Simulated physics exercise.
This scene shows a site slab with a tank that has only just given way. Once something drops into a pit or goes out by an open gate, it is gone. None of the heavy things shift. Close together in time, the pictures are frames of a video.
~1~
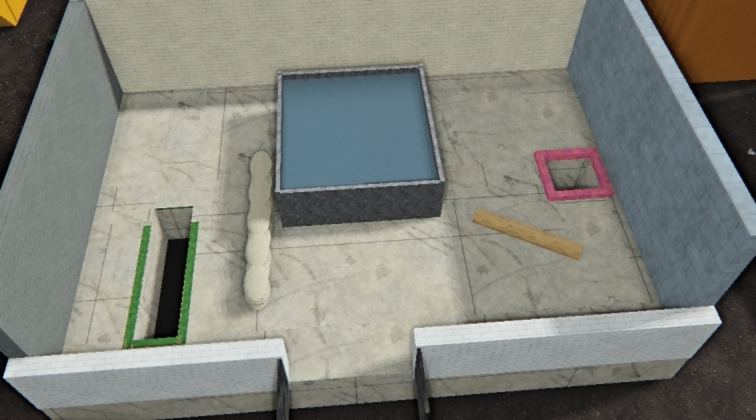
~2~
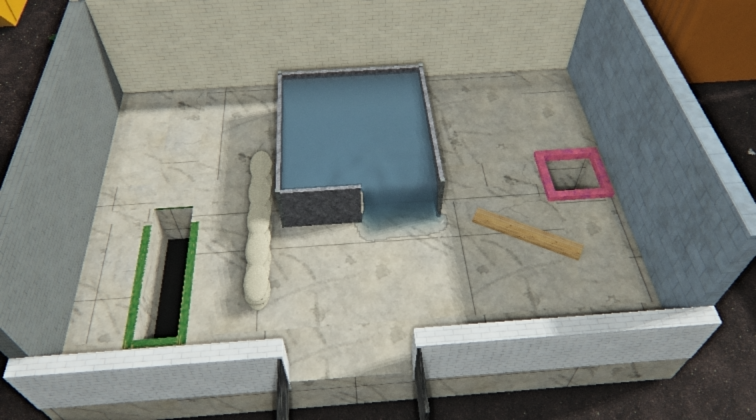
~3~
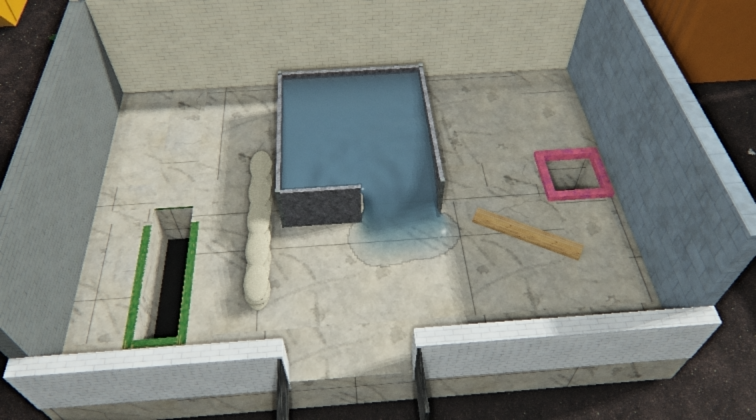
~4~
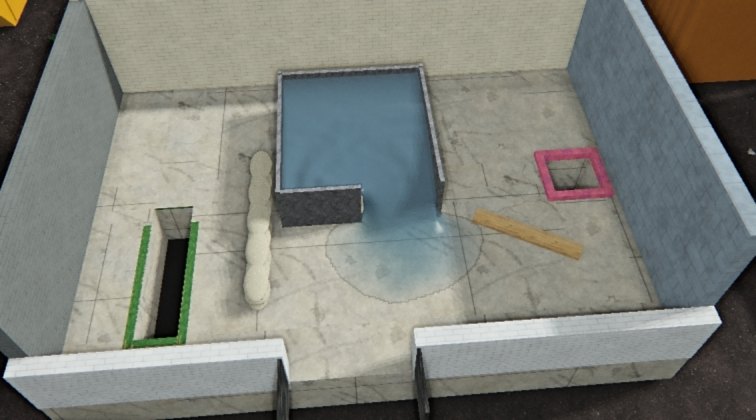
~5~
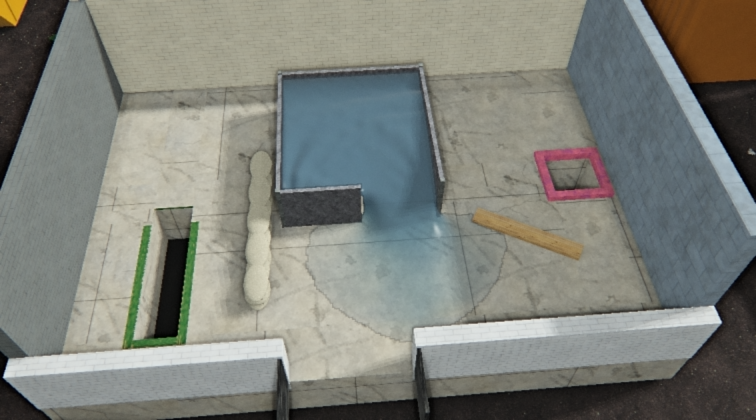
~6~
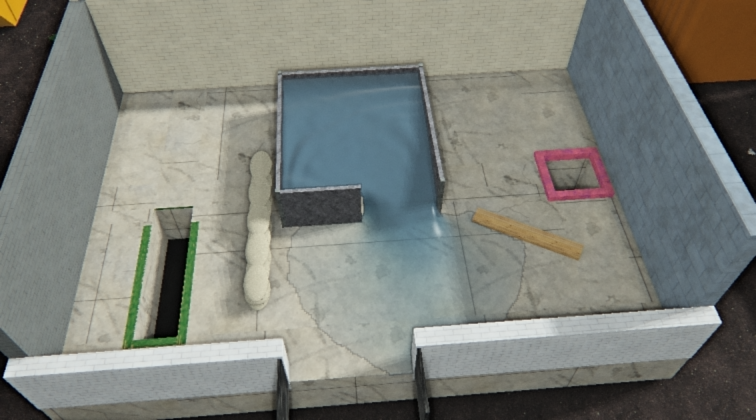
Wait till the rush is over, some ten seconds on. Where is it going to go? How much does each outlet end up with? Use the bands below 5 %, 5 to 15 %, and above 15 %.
Once it settles, the gate ends up with above 15 %, the green pit ends up with below 5 %, the pink pit ends up with 5 to 15 %.
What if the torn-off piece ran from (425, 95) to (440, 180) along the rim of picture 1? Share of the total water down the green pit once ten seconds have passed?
Share to the green pit: 6 in a hundred.
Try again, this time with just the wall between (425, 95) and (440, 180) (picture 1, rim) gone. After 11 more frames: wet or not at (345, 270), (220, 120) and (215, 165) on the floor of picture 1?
First spot spared, second spot spared, third spot spared.
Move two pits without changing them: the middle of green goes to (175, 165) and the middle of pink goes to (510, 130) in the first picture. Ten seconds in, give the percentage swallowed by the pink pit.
The pink pit receives 2 per cent.
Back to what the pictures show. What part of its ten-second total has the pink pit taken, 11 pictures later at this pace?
Around 0 %.
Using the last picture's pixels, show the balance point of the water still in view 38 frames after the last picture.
I'd point to (435, 211).
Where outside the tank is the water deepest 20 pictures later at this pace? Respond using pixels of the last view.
Around (657, 336).
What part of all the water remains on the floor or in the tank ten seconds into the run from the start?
Roughly 56 per cent.
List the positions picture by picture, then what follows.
The water tank at (355, 127) is whole and still, in the first picture.
The front is at (444, 217), out from the gap at (399, 207), in the second picture.
Water pours out at (399, 208) and has run to (369, 258), in the third picture.
Water pours out at (399, 208) and has run to (389, 296), in the fourth picture.
The front is at a hidden place, out from the gap at (399, 208), in the fifth picture.
The front is at a hidden place, out from the gap at (399, 208), in the sixth picture.
A moment on, water covers 25 % of the floor; the gate 2 %, the green pit 0 %, the pink pit 0 %.
Next, water covers 30 % of the floor; the gate 8 %, the green pit 0 %, the pink pit 0 %.
Then, water covers 40 % of the floor; the gate 16 %, the green pit 0 %, the pink pit 2 %.
Later, water covers 50 % of the floor; the gate 25 %, the green pit 1 %, the pink pit 7 %.
In the end, water covers 65 % of the floor; the gate 33 %, the green pit 2 %, the pink pit 10 %.
